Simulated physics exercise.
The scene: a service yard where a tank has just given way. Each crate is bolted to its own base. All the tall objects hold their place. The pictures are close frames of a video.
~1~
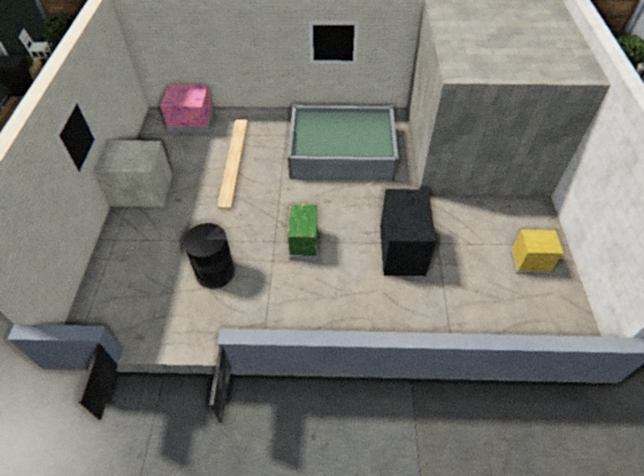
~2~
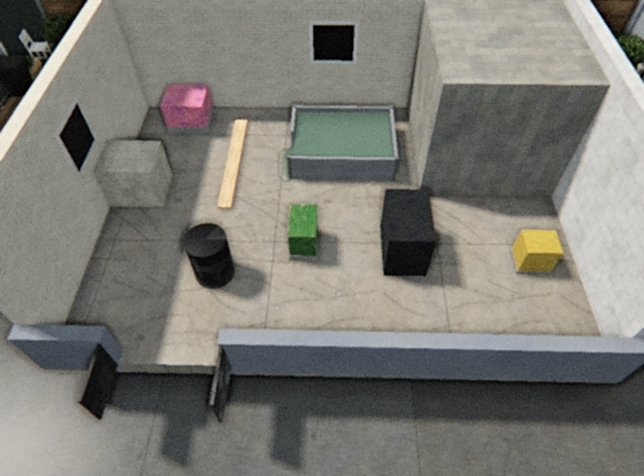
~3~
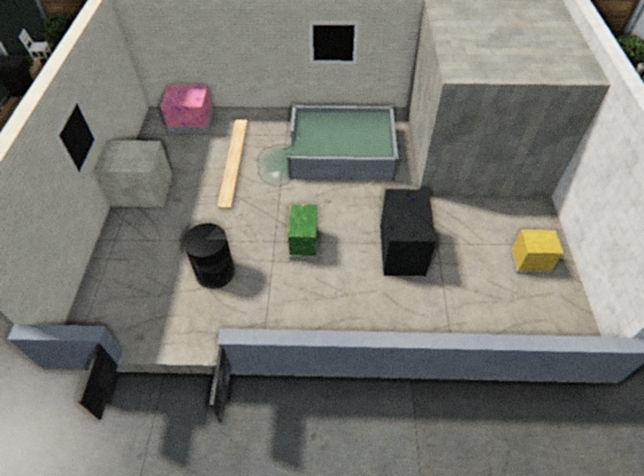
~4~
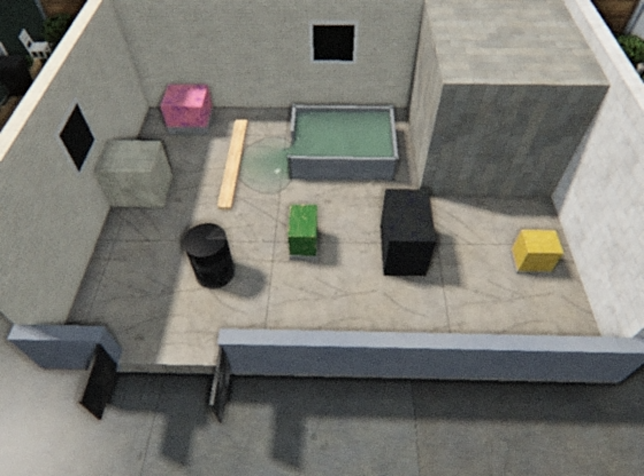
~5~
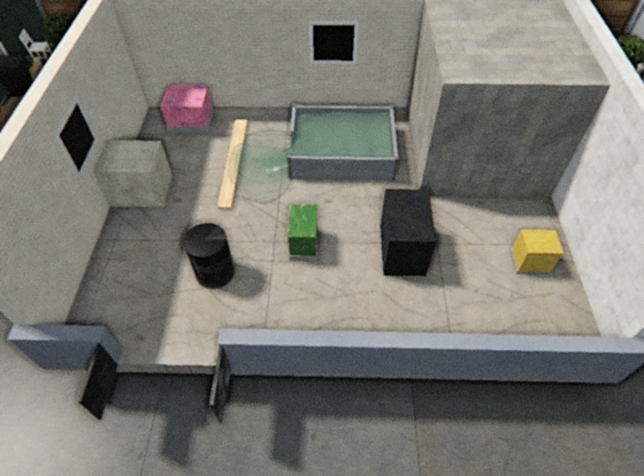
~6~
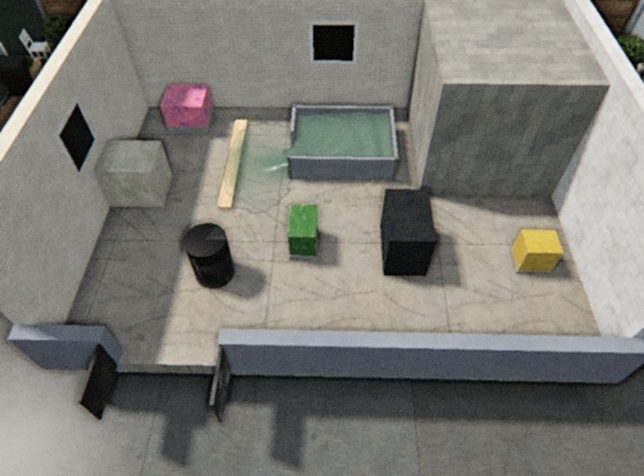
Water in a low, grey-walled tank sits still at first, then escapes from its left side and forms a small, pale puddle on the paved yard floor. The puddle widens leftward to a long wooden plank, then spreads along it toward the back wall, while the surrounding boxes and black barrel stay still.
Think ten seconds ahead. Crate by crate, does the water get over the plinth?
One by one: The green crate escapes dry; the yellow crate escapes dry; the pink crate escapes dry.
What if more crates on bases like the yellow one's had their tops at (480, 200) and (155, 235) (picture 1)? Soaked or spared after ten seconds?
In turn: Is spared, ends up wet.
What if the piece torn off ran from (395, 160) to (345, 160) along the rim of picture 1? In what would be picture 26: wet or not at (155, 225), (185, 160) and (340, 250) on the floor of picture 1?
As listed: Not flooded, free of water, flooded.
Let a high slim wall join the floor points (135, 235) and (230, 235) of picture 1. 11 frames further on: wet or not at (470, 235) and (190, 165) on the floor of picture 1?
In turn: No water, awash.
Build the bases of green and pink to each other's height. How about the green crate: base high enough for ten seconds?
One by one: The green one stays dry.
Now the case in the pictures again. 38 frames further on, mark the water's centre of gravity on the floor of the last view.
At about (248, 183).
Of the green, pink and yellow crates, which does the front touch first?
First comes the one in pink.
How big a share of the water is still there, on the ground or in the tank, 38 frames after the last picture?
I make it 98 per cent.
A moment on, water covers 15 % of the floor; the green crate not reached, the yellow crate not reached, the pink crate water round its plinth.
Next, water covers 30 % of the floor; the green crate not reached, the yellow crate not reached, the pink crate water round its plinth.
Then, water covers 40 % of the floor; the green crate water round its plinth, the yellow crate not reached, the pink crate water round its plinth.
Later, water covers 55 % of the floor; the green crate water round its plinth, the yellow crate not reached, the pink crate water round its plinth.
In the end, water covers 70 % of the floor; the green crate stayed above the water, the yellow crate stayed above the water, the pink crate stayed above the water.
